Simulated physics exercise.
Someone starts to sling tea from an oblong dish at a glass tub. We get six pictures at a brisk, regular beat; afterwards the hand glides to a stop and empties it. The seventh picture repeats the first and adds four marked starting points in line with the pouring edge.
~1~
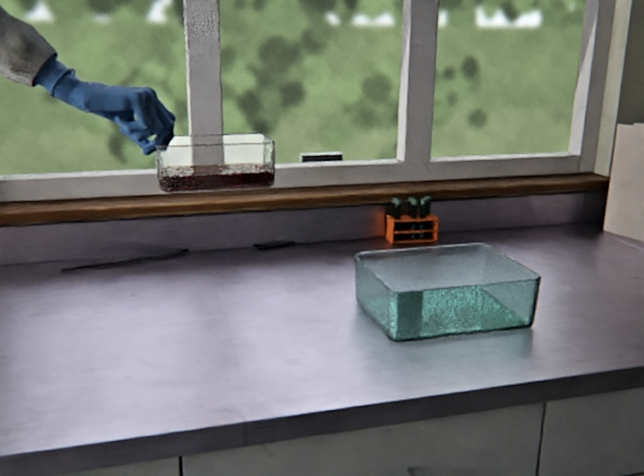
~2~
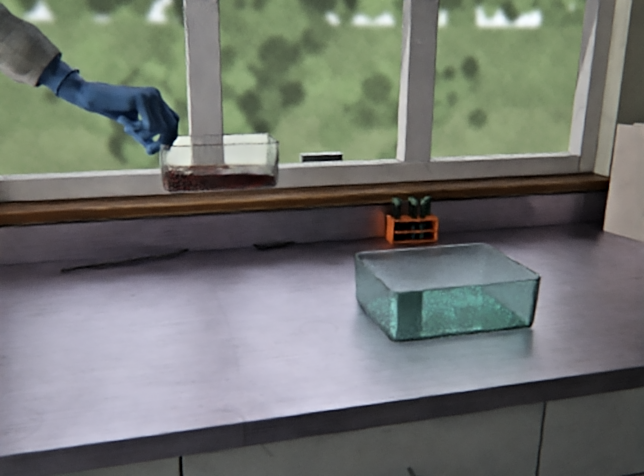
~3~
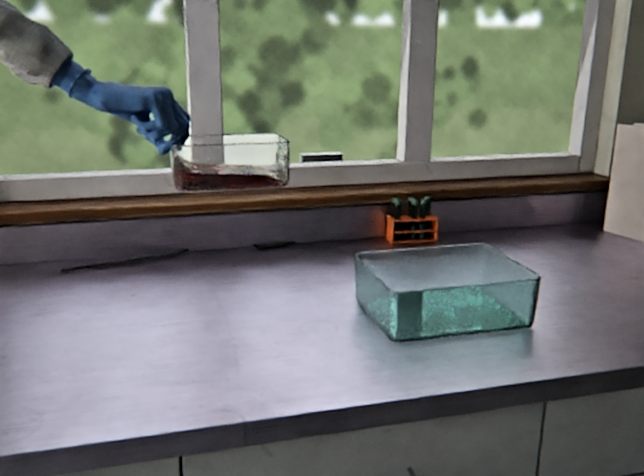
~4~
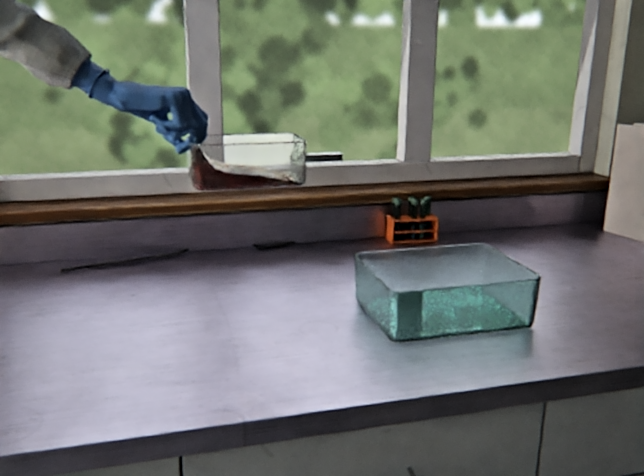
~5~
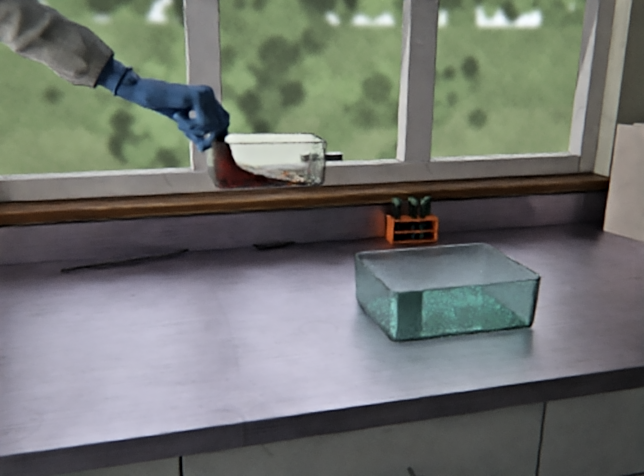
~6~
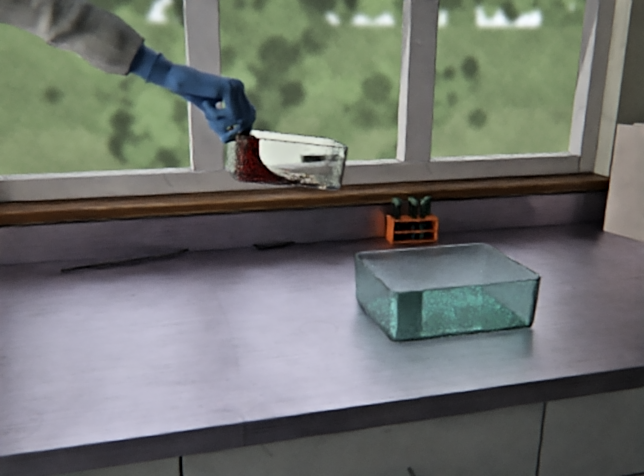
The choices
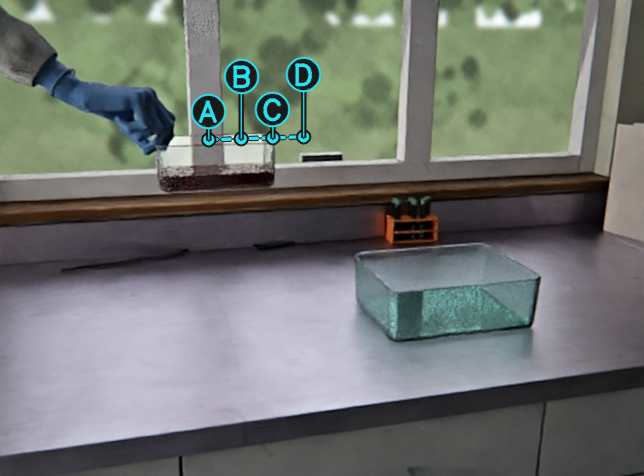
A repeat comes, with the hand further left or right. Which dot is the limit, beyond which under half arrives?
I would pick place B.
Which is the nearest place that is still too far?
That is place A.
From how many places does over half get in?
Three of them.
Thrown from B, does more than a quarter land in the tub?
Yes.
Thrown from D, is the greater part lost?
No, that is safe.
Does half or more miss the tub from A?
Yes, it does.
On the marked copy, A at (208, 139); B at (241, 138); C at (272, 137); D at (303, 136).
With A, about 31 % lands in the tub, 63 % falls short and 6 % goes beside or beyond.
With B, about 63 % lands in the tub, 26 % falls short and 12 % goes beside or beyond.
With C, about 76 % lands in the tub, 13 % falls short and 11 % goes beside or beyond.
With D, about 78 % lands in the tub, 7 % falls short and 14 % goes beside or beyond.
